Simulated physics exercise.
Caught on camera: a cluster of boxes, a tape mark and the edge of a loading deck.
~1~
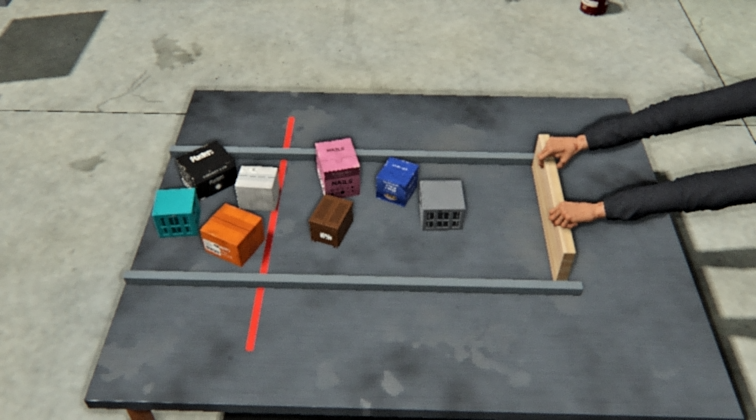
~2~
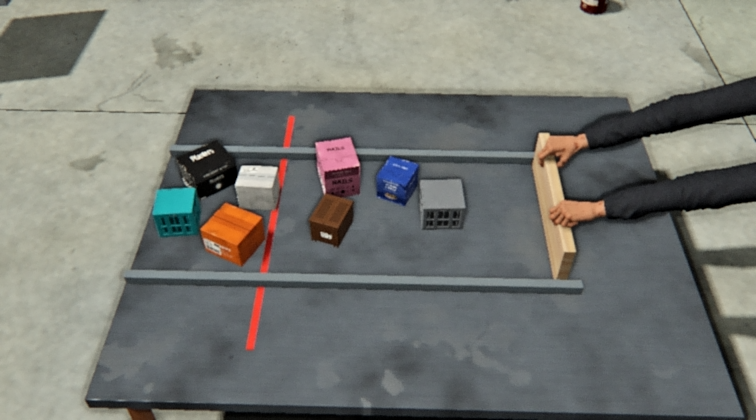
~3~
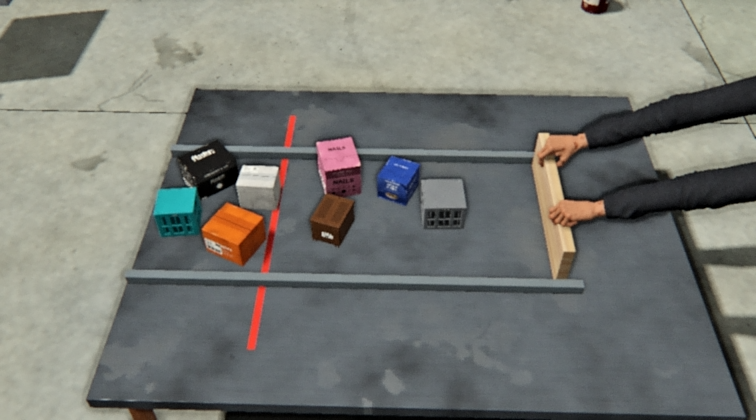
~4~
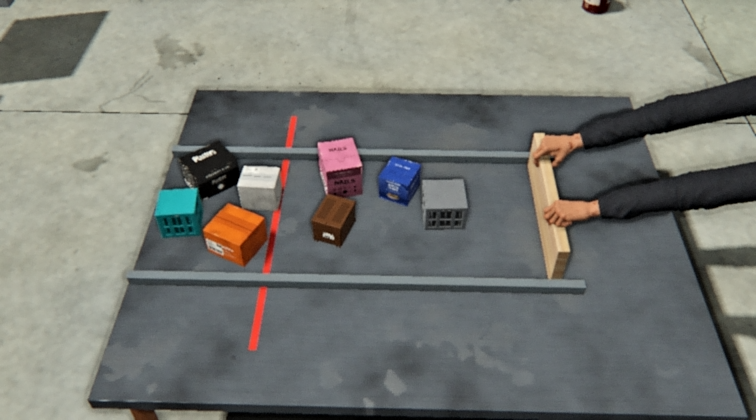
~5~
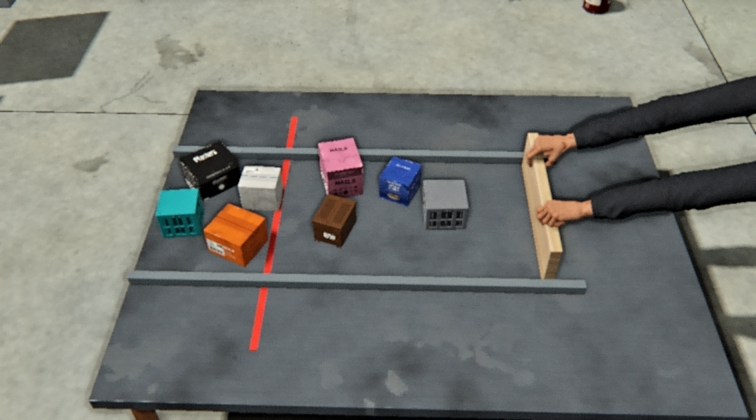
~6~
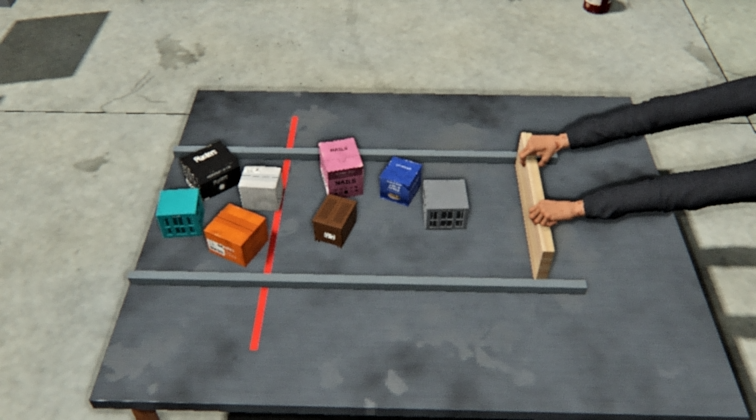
Two hands slide a wooden plank slightly left across the table toward the still boxes.
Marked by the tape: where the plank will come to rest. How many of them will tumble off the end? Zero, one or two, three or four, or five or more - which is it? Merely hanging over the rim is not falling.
Seems the ones that don't stay up number none, for sure.
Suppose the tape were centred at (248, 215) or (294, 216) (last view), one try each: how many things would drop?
In order, the counts are 1 and 0.
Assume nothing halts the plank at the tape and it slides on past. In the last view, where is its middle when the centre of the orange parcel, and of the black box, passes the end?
(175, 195) and (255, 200), more or less.
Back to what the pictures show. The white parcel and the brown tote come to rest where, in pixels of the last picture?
The white parcel at (208, 193), the brown tote at (248, 231).
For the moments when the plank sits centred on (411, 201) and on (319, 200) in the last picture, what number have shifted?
The count reaches 2 first and 6 second.
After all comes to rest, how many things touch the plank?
I count 3 of them.
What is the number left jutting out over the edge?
I count 1 overhanging.
Soon after, none off yet; turquoise crate at rest near (181, 213); black box at rest near (212, 171); orange parcel at rest near (237, 235).
At rest, the number that fall off is zero.
